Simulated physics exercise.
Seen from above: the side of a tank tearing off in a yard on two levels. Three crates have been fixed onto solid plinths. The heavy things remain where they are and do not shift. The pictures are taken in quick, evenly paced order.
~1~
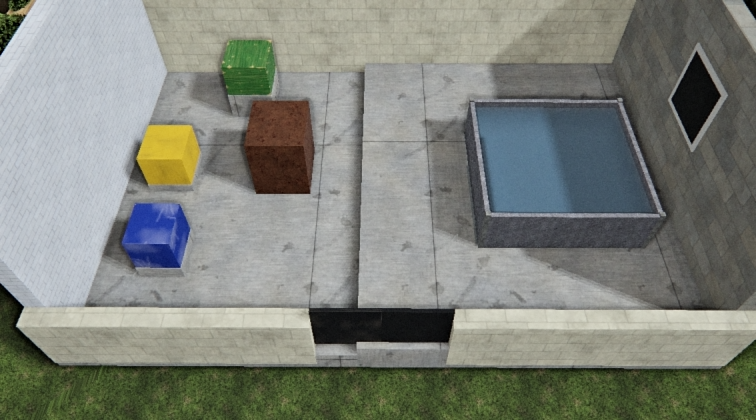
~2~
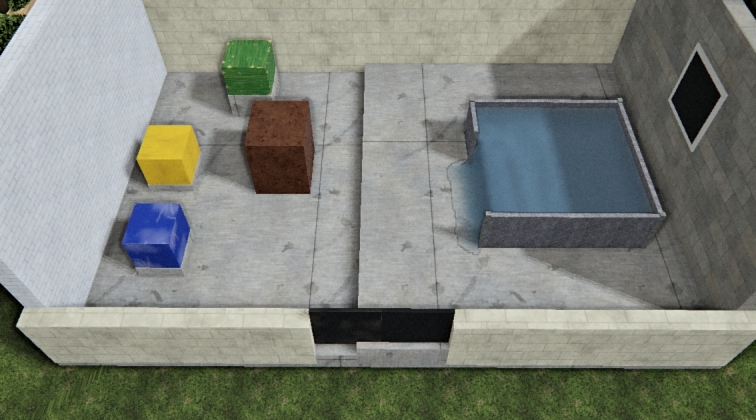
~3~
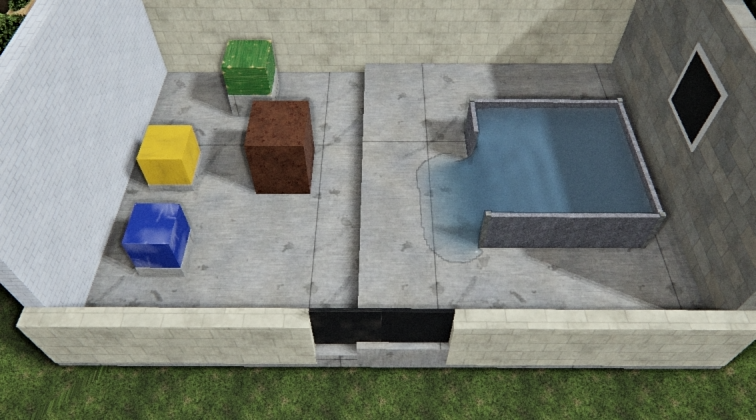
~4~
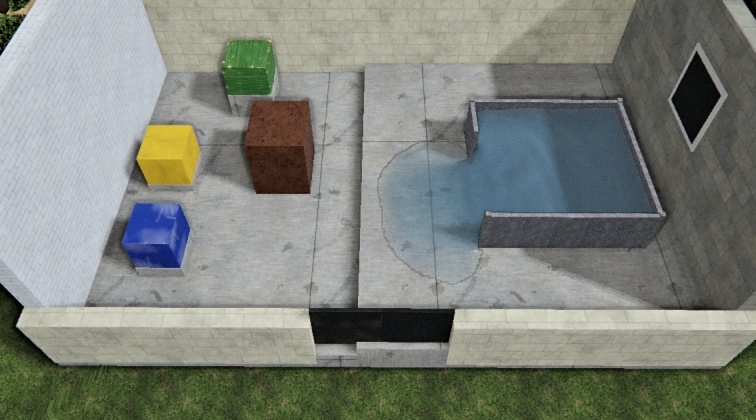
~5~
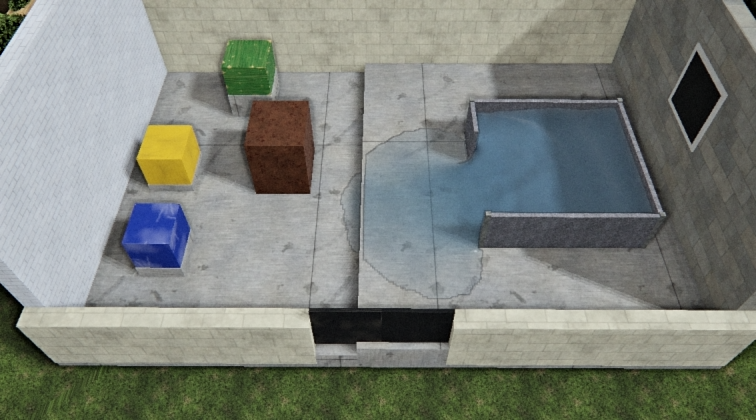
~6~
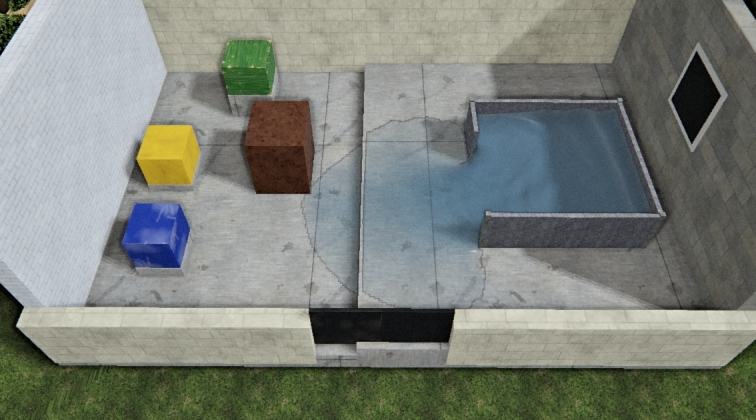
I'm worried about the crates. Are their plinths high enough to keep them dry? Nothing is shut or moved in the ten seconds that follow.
In order: The blue crate is reached by the water. The yellow crate is reached by the water. The green crate is missed by the water.
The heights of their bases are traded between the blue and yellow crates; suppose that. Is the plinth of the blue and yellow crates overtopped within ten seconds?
Blue crate gets flooded; yellow crate gets flooded.
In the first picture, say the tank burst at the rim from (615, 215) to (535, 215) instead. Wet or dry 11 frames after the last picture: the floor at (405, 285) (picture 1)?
Result for the point: Drenched.
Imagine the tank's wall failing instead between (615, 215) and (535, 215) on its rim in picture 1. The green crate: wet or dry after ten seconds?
As far as I can tell, the green one stays clear.
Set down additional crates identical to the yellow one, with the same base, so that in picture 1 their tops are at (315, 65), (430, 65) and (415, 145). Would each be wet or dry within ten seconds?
One by one: Gets flooded; gets flooded; gets flooded.
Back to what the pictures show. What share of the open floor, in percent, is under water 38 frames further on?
My estimate is roughly 60 percent.
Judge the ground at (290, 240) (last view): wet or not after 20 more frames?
That point would be inundated.
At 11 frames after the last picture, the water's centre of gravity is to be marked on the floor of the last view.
Centre: Close to (429, 205).
A moment on, water covers 35 % of the floor; the blue crate water round its plinth, the yellow crate water round its plinth, the green crate not reached.
Next, water covers 45 % of the floor; the blue crate water round its plinth, the yellow crate water round its plinth, the green crate water round its plinth.
Then, water covers 60 % of the floor; the blue crate water round its plinth, the yellow crate water round its plinth, the green crate water round its plinth.
Later, water covers 60 % of the floor; the blue crate water round its plinth, the yellow crate water round its plinth, the green crate water round its plinth.
In the end, water covers 60 % of the floor; the blue crate was topped, the yellow crate was topped, the green crate stayed above the water.
